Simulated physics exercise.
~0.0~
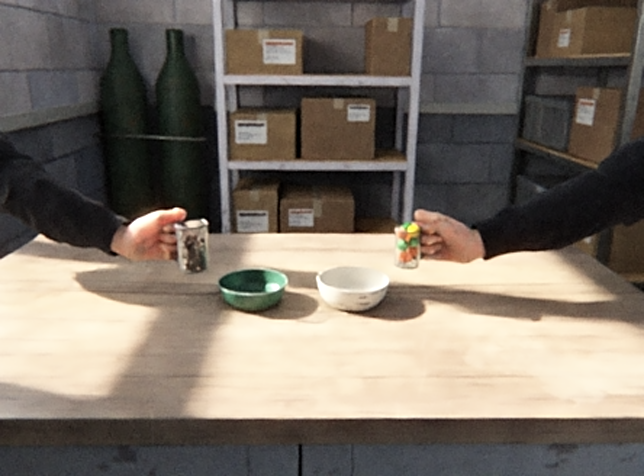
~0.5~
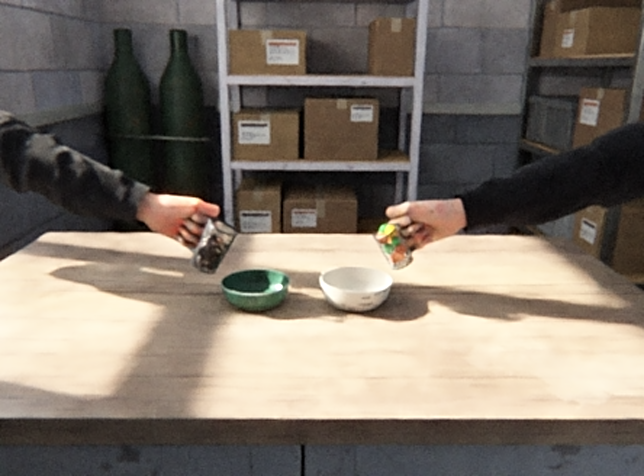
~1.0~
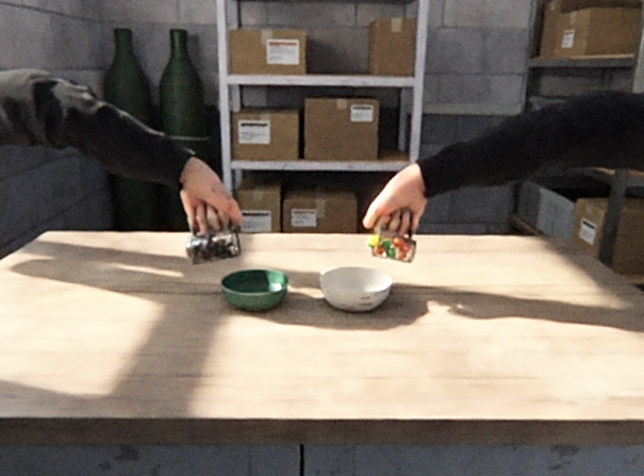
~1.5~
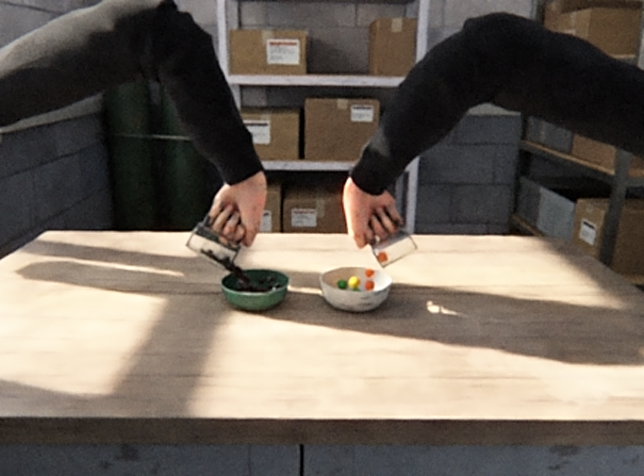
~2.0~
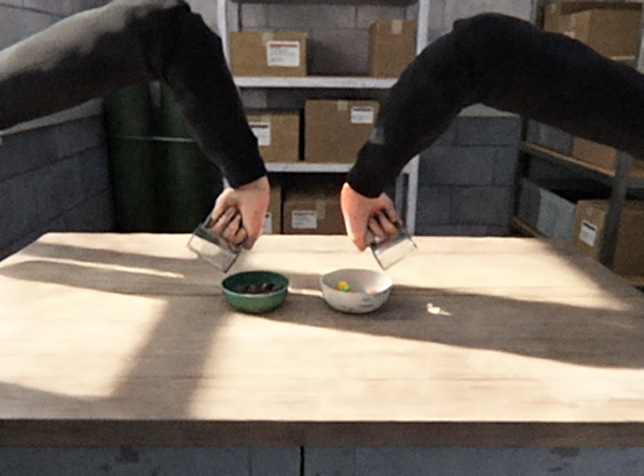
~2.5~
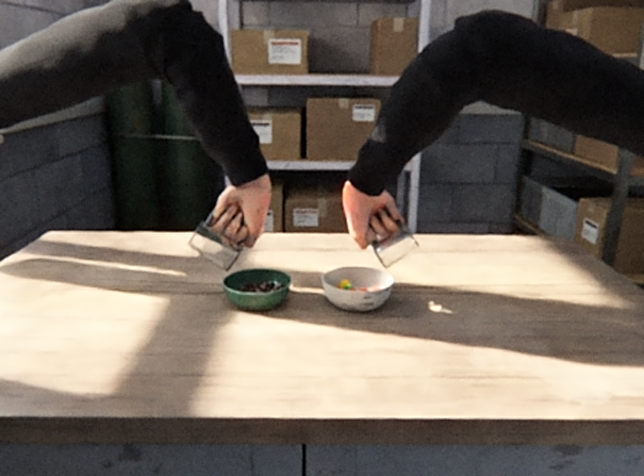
Two dark-sleeved arms reach in from either side over a pale wooden table, each hand holding a small clear cup, seen from the front in a grey block-walled storeroom with boxes on shelves and tall green bottles behind. The left cup holds small dark pieces, the right one brightly coloured ones. Between them sit a green bowl on the left and a white bowl on the right. The hands move inward and tip the cups onto their sides, then over, spilling the pieces into the bowls. Finally both emptied cups stay tilted above, with all the pieces in the bowls.
